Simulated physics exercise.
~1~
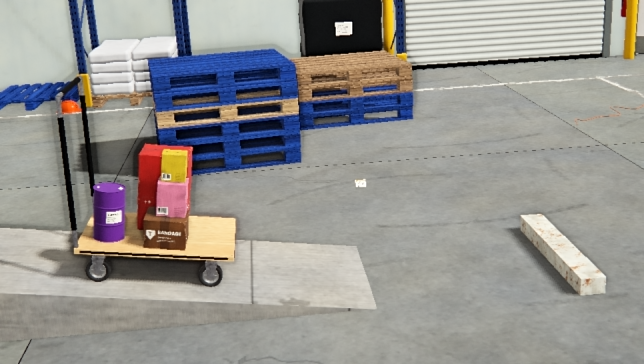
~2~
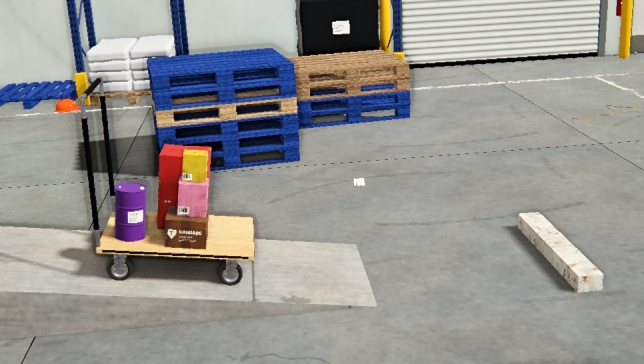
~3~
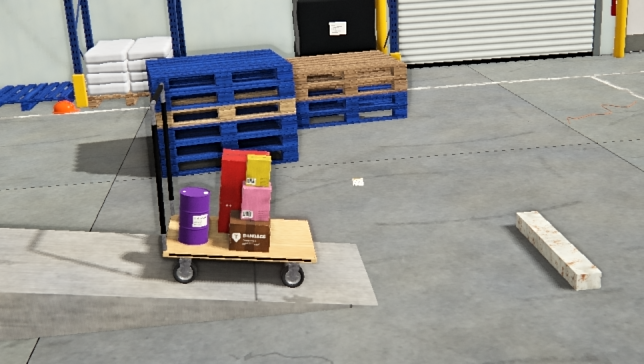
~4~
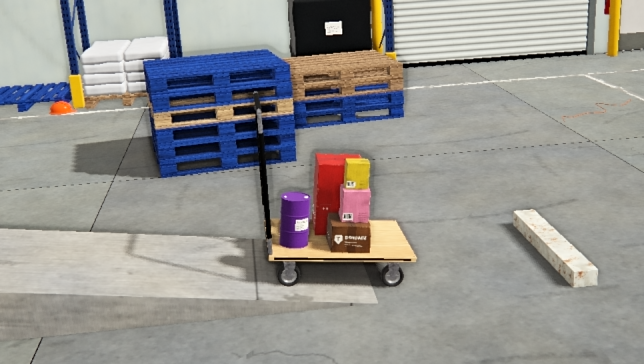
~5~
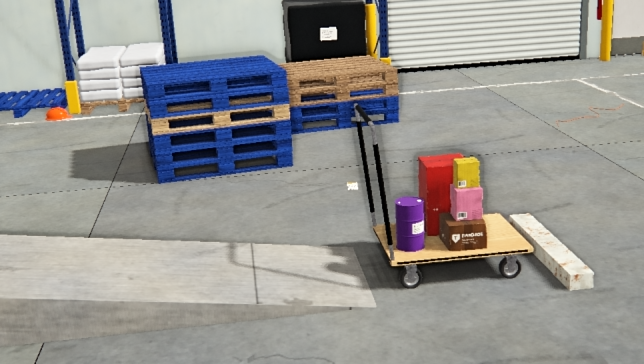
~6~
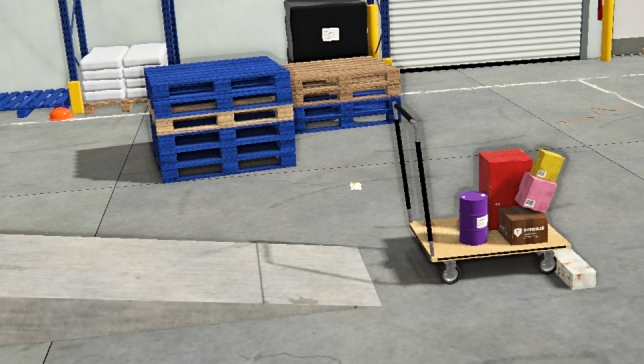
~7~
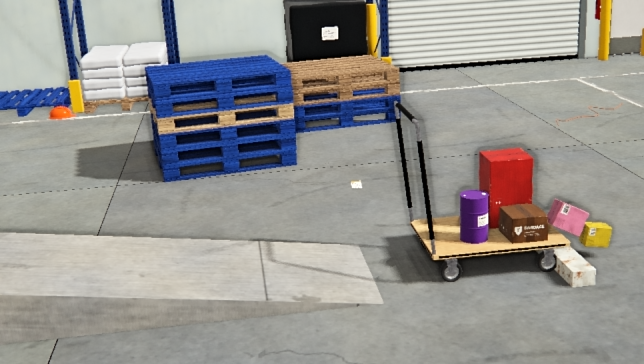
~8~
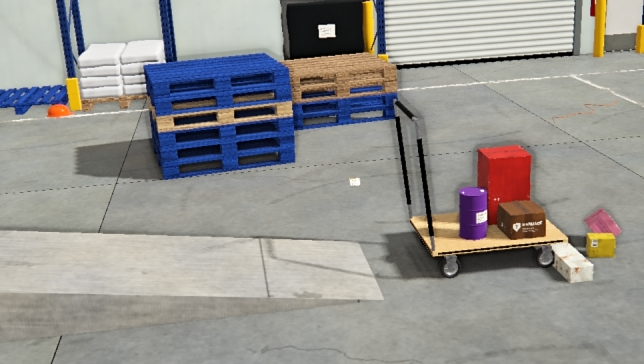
Warehouse floor with a loaded trolley rolling right off a ramp, stopping at a kerb and spilling its pink and yellow boxes.
